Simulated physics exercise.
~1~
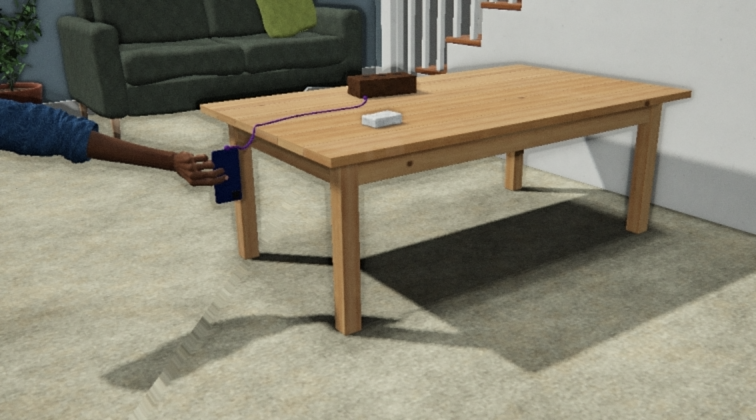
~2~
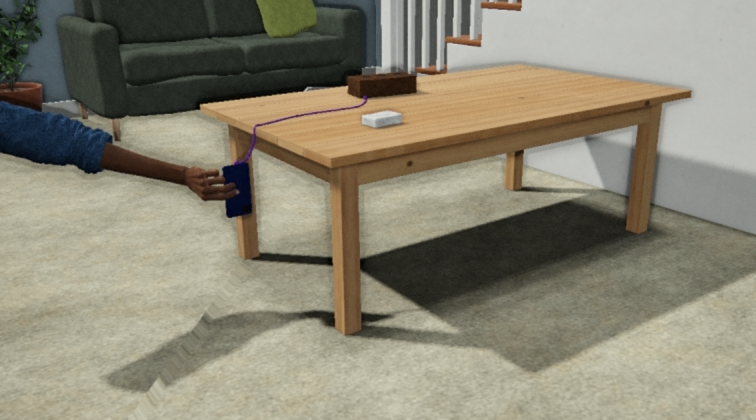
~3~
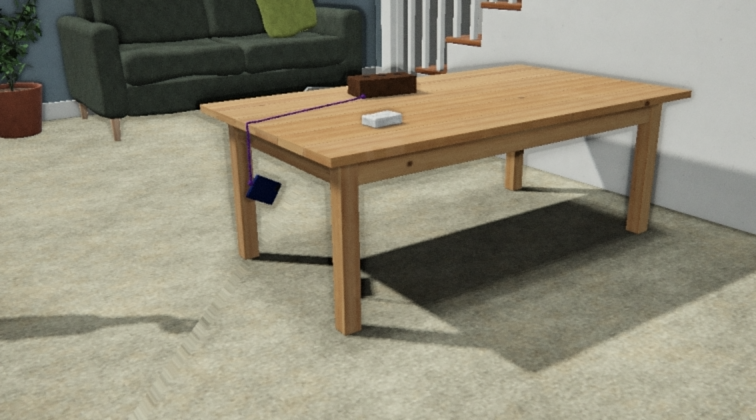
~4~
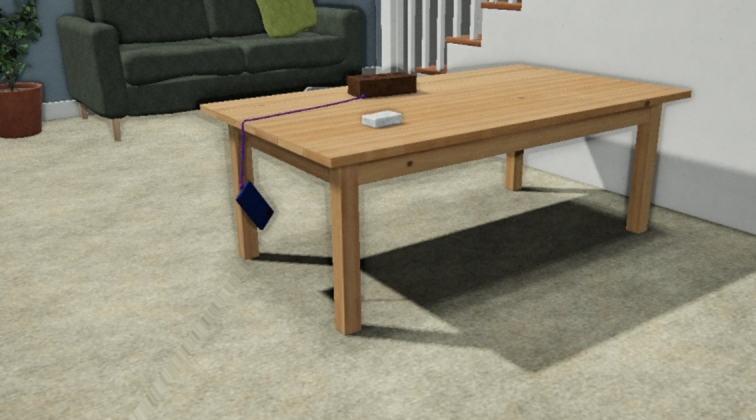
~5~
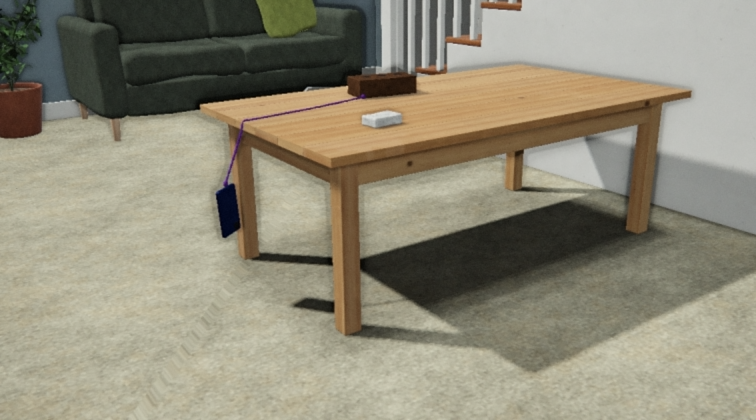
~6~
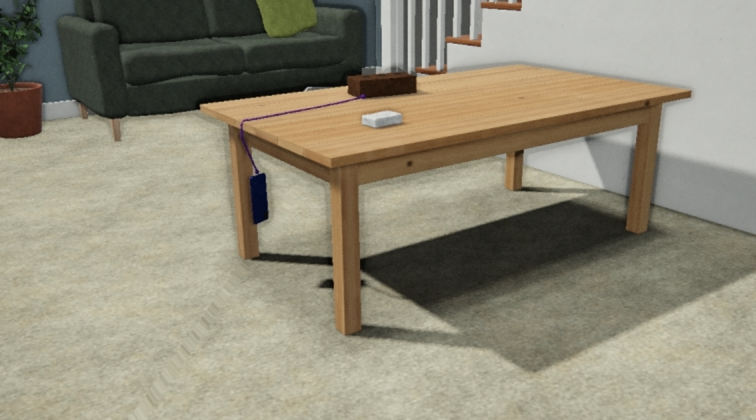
To begin with, a hand reaching in from the left holds a blue phone beside the near left end of a wooden table, with a purple shoelace running from it up to a dark brown brick on top. A small white sponge sits near the brick. The hand moves the phone slightly right and down, then lets go and withdraws. The phone tilts and drops a little lower on the lace, then swings left and back to the right. It ends hanging in the air below the table's edge, while the brick and sponge stay in place.
